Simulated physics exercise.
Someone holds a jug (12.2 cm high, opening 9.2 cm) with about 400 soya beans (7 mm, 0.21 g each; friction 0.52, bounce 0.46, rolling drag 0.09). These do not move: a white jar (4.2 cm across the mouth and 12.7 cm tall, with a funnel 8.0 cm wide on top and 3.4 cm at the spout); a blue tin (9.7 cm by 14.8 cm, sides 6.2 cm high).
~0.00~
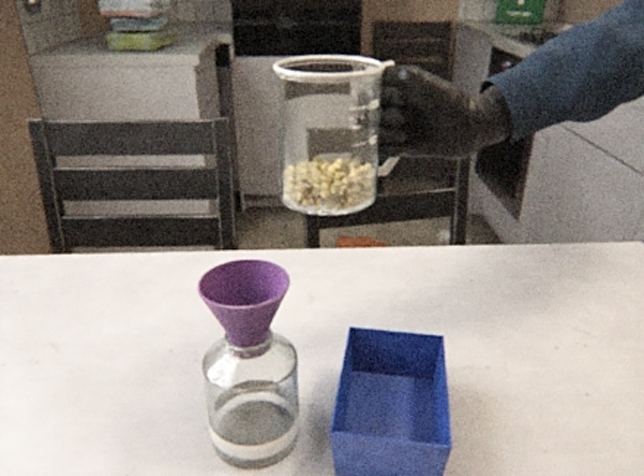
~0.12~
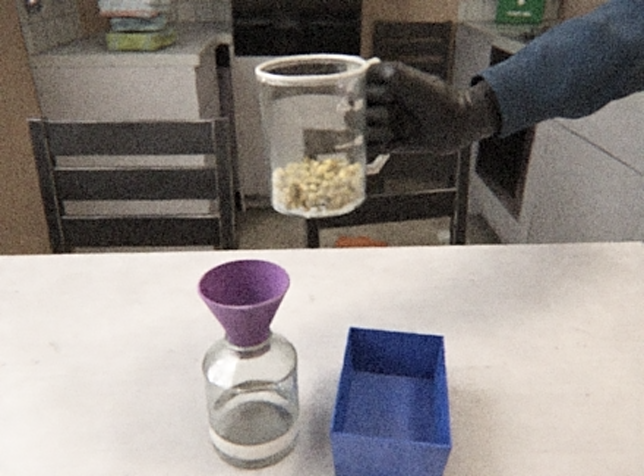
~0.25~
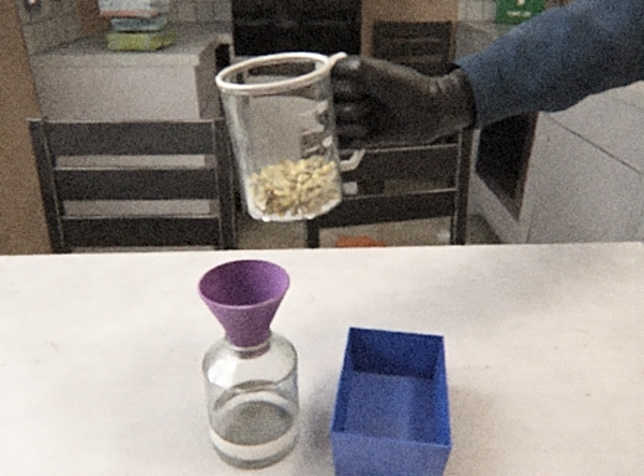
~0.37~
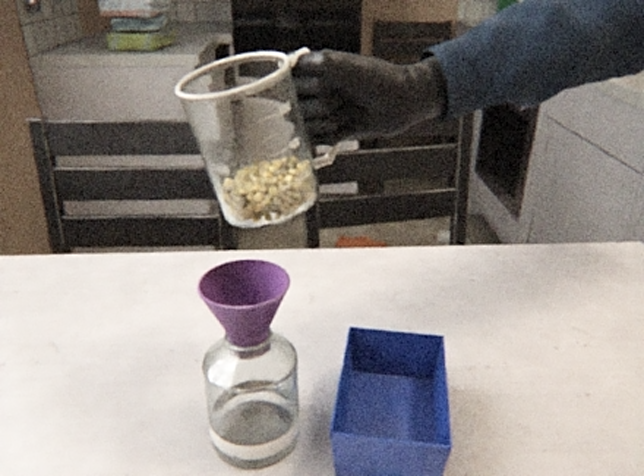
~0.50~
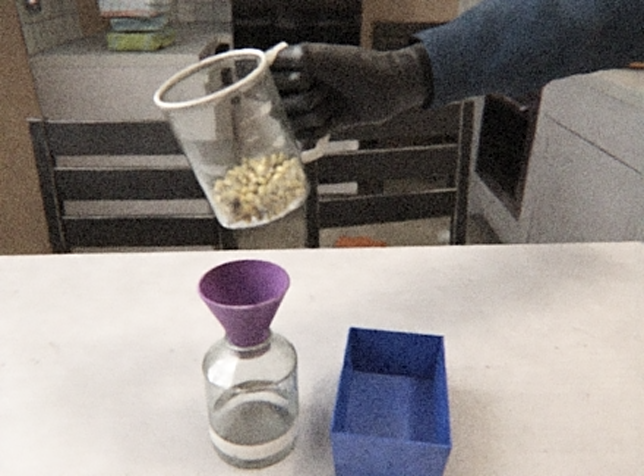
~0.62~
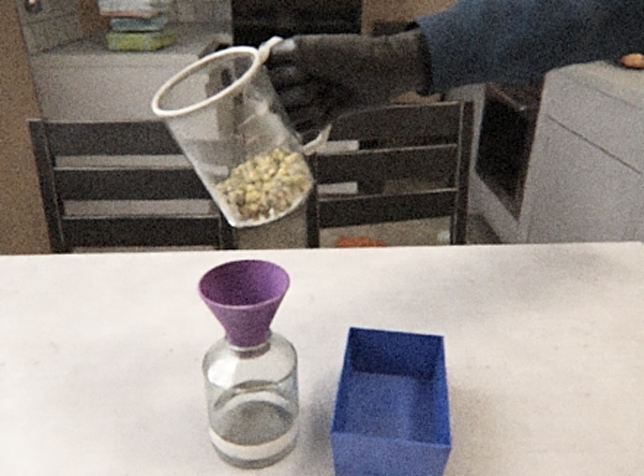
The video shows a gloved hand holding a clear jug of pale beans above a table with a purple funnel in a glass jar and a blue container, moving it left while tilting it gradually to the left.
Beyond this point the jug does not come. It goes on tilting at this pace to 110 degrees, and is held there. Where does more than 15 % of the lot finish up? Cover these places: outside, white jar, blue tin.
Outside: More; white jar: Not more; blue tin: Not more.
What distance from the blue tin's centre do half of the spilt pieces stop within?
My estimate is close to 30 centimetres.
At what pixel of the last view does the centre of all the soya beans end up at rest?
Close to pixel (116, 455) of the final picture.
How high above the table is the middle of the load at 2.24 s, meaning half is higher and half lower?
30 centimetres, roughly.
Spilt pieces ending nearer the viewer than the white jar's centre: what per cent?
Around 60 percent.
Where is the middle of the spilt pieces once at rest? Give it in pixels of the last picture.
Somewhere near (115, 455) in the final frame.
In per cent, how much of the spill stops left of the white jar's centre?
Close to 100 in a hundred.
After 1.24 s, tilt 53 degrees; jug 100 %; middle of all pieces near (277, 166).
Then, at 1.76 s, tilt 77 degrees; jug 100 %; middle of all pieces near (286, 146).
After 2.24 s, tilt 99 degrees; jug 100 %; middle of all pieces near (274, 144).
Then, at 2.70 s, tilt 110 degrees; funnel 20 %, jug 60 %, outside 15 %, in the air 5 %; middle of all pieces near (217, 233).
At rest (4.3 s), funnel 0 %, blue tin 0 %, jug 0 %, white jar 0 %, outside 100 %.
